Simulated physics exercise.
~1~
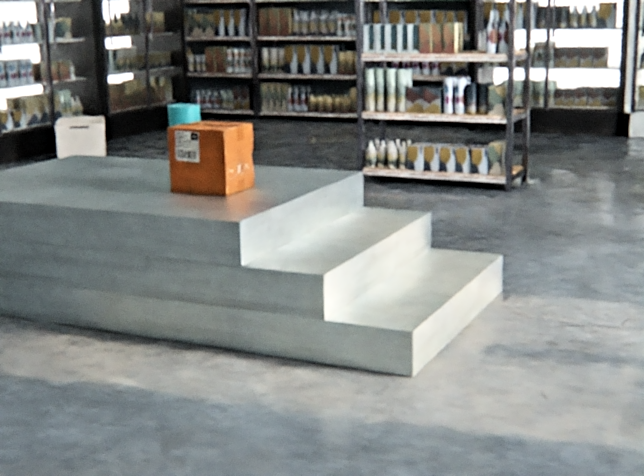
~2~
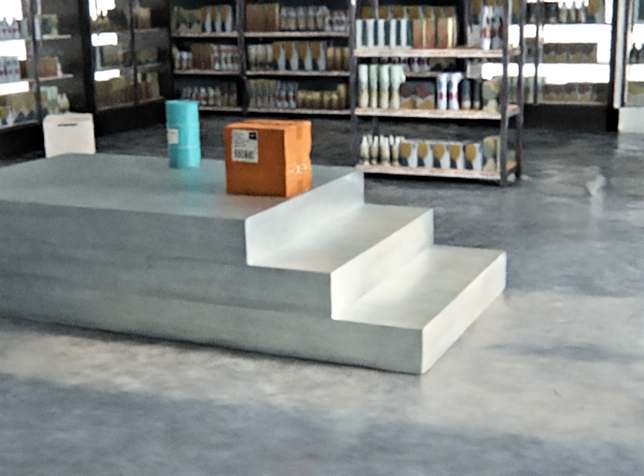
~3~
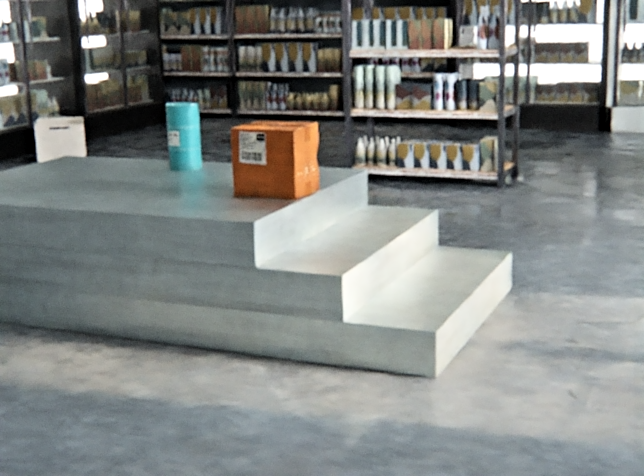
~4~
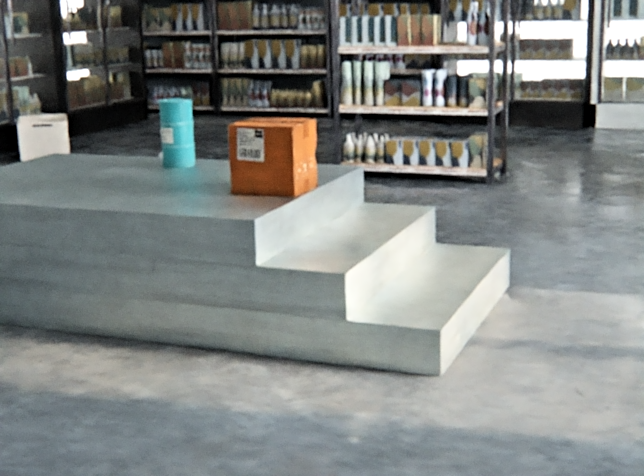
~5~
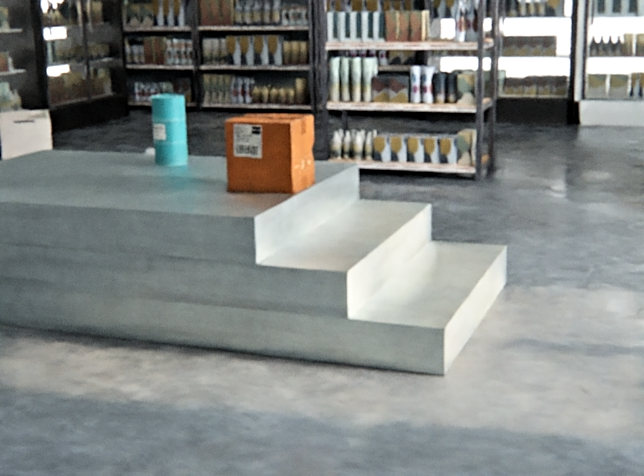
An orange parcel slid a short way to the right along a grey landing above three steps, revealing more of the turquoise canister behind it, then stopped near the top step and stayed on the landing while the canister stood still.
